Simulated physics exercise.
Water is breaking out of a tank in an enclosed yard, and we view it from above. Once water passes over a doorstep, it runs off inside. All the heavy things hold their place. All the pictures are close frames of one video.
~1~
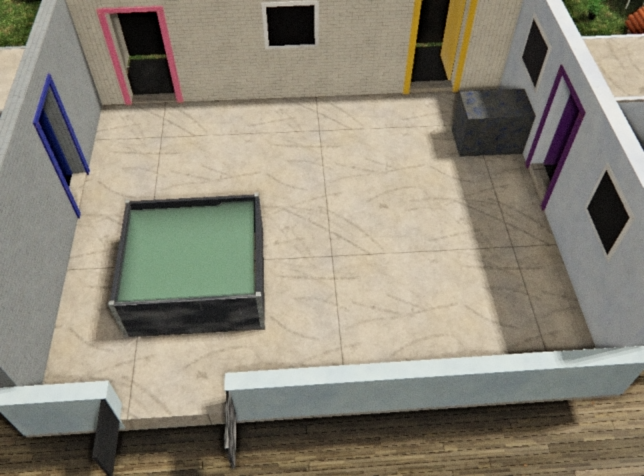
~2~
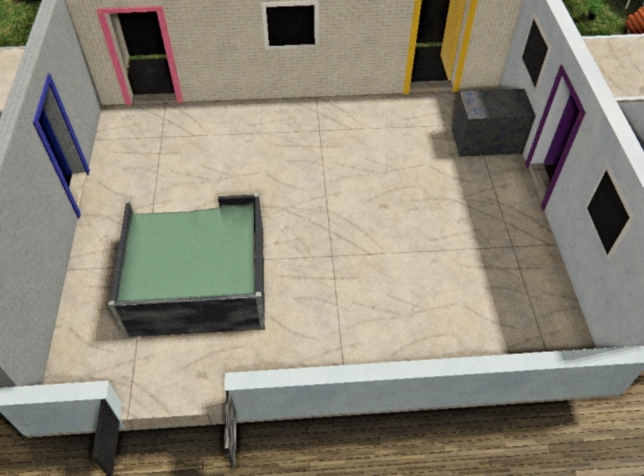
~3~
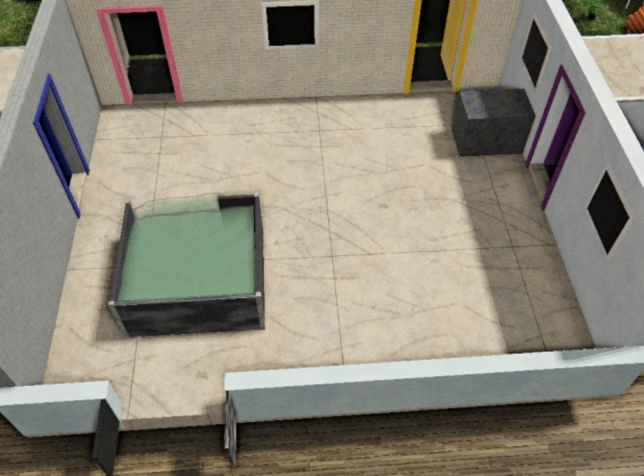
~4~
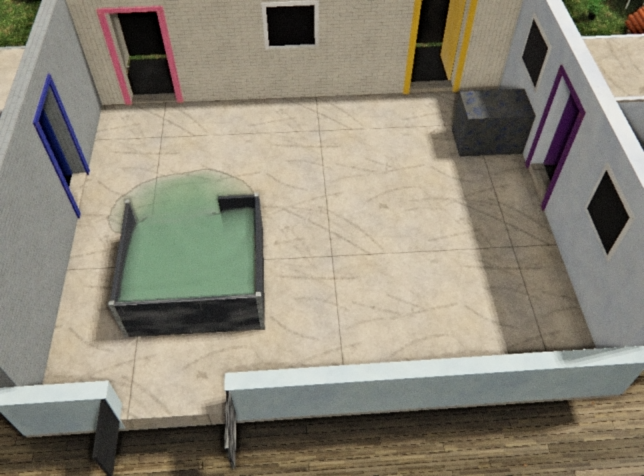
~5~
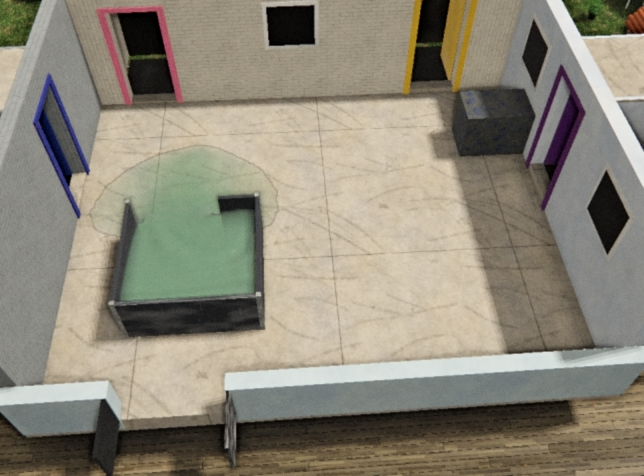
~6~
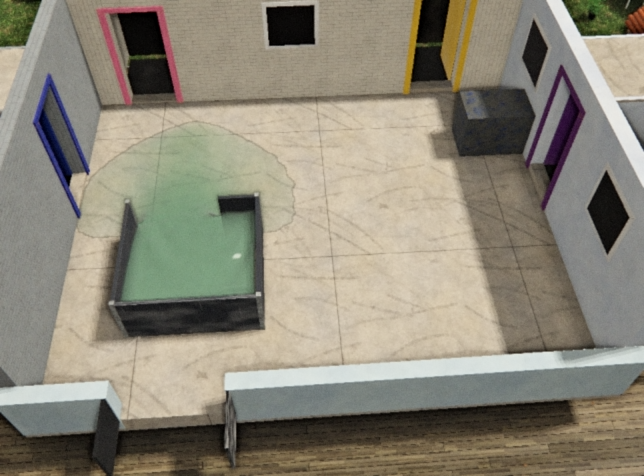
Green-tinted water pours out through a gap that opens in the far side of a dark-walled tank, then fans across the pale tiled floor of an enclosed yard, spreading toward the back wall and out to both sides.
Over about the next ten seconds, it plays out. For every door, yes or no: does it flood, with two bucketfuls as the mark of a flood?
Purple door: No, yellow door: Yes, pink door: Yes, blue door: Yes.
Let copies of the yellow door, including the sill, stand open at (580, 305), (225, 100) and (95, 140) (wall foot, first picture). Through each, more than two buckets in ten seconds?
Result, in listed order - misses the mark, beats the mark, beats the mark.
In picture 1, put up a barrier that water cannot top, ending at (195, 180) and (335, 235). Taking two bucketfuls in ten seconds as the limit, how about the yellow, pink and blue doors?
Door by door, yellow comes in under, pink comes in over, blue comes in over.
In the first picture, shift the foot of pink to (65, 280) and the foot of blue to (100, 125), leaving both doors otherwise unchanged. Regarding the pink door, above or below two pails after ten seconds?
Answer: Pink stays below the line.
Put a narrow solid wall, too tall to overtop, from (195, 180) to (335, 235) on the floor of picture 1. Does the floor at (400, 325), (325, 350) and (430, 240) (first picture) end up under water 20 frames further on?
Results in order: Swamped / swamped / bone-dry.
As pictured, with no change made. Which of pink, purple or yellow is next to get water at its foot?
Call: The one in pink.
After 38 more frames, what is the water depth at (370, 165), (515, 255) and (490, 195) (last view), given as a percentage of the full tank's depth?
About 4, 2 and 4 percent, in that order.
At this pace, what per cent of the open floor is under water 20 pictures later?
I'd estimate some 40 per cent.
A moment on, water covers 30 % of the floor; the purple door not reached, the yellow door not reached, the pink door over two buckets in, the blue door under two buckets in.
Next, water covers 30 % of the floor; the purple door not reached, the yellow door not reached, the pink door far over two buckets in, the blue door over two buckets in.
Then, water covers 40 % of the floor; the purple door not reached, the yellow door wet at the sill, nothing in, the pink door far over two buckets in, the blue door over two buckets in.
Later, water covers 60 % of the floor; the purple door wet at the sill, nothing in, the yellow door under two buckets in, the pink door far over two buckets in, the blue door over two buckets in.
In the end, water covers 80 % of the floor; the purple door wet at the sill, nothing in, the yellow door over two buckets in, the pink door far over two buckets in, the blue door over two buckets in.
